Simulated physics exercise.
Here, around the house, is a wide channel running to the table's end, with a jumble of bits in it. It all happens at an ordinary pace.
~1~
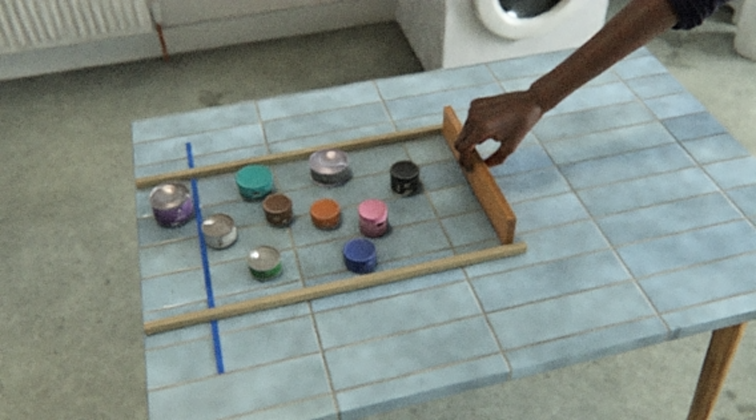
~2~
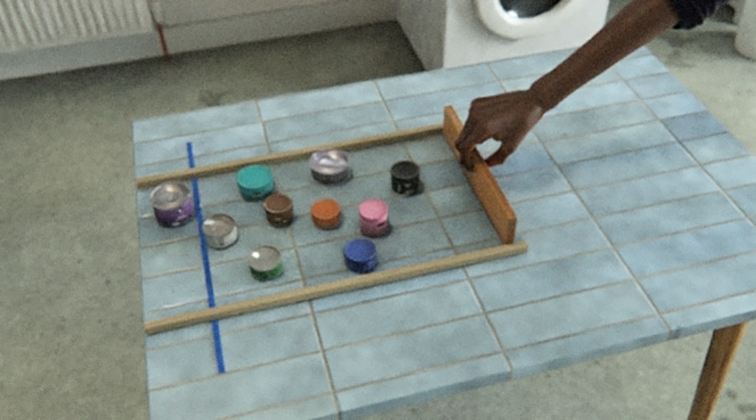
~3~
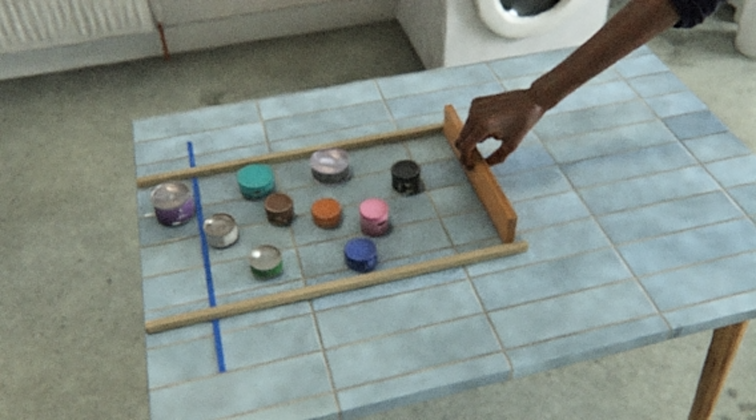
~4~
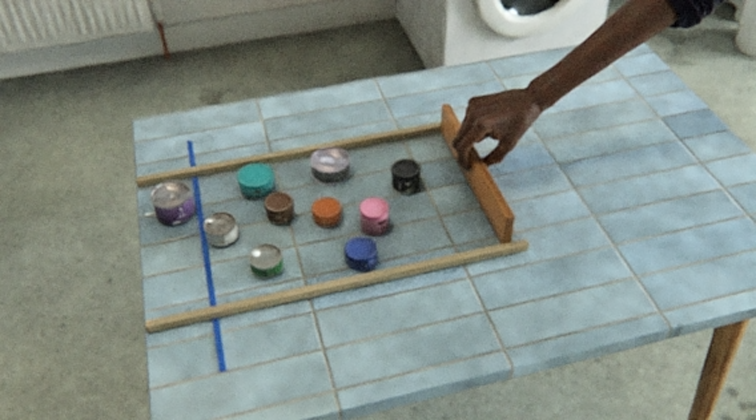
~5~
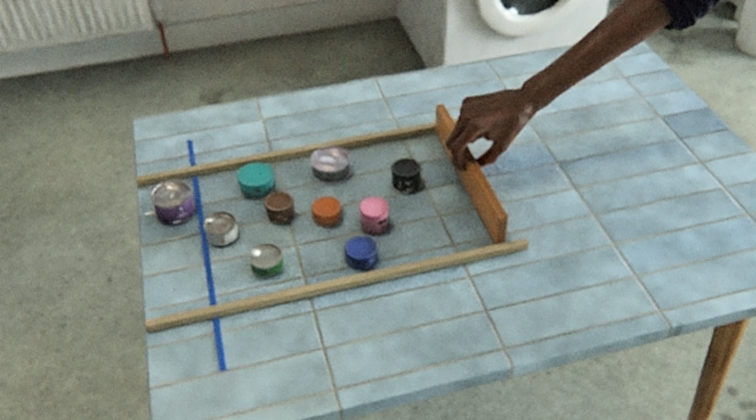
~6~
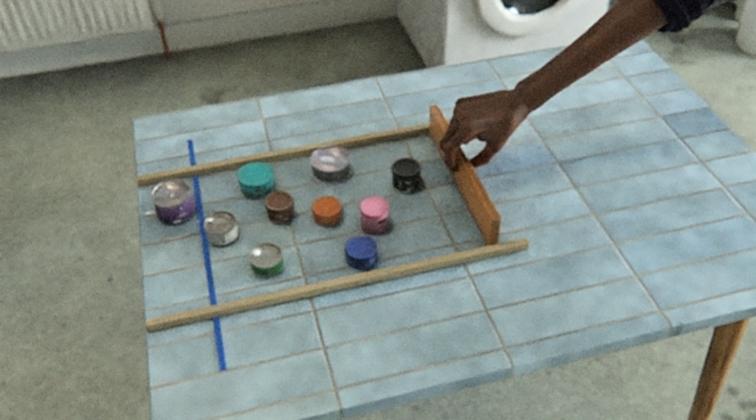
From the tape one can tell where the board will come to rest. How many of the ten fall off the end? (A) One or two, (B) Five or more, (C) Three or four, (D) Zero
Answer: A.
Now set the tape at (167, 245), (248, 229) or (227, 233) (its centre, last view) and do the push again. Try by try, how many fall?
It would be 5, 0 and 1.
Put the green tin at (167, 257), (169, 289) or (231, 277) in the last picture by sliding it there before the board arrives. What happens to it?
One after another, it keeps its place; keeps its place; keeps its place.
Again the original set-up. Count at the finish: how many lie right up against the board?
5 are in contact with it.
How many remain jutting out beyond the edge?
Counting them gives 1.
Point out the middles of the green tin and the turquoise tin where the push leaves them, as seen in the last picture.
First object about (171, 281); second object about (137, 197).
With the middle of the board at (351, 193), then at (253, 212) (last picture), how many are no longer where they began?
By then 5, and later 10.
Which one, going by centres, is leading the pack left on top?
It's the turquoise tin that ends nearest.
Early on, none off yet; purple tin at rest near (174, 202); white tin at rest near (222, 229); green tin at rest near (267, 260).
A while later, none off yet; purple tin at rest near (174, 202); white tin moving near (217, 230); green tin travelled a little near (255, 260).
Finally, the number that fall off is one or two; lost, purple tin.
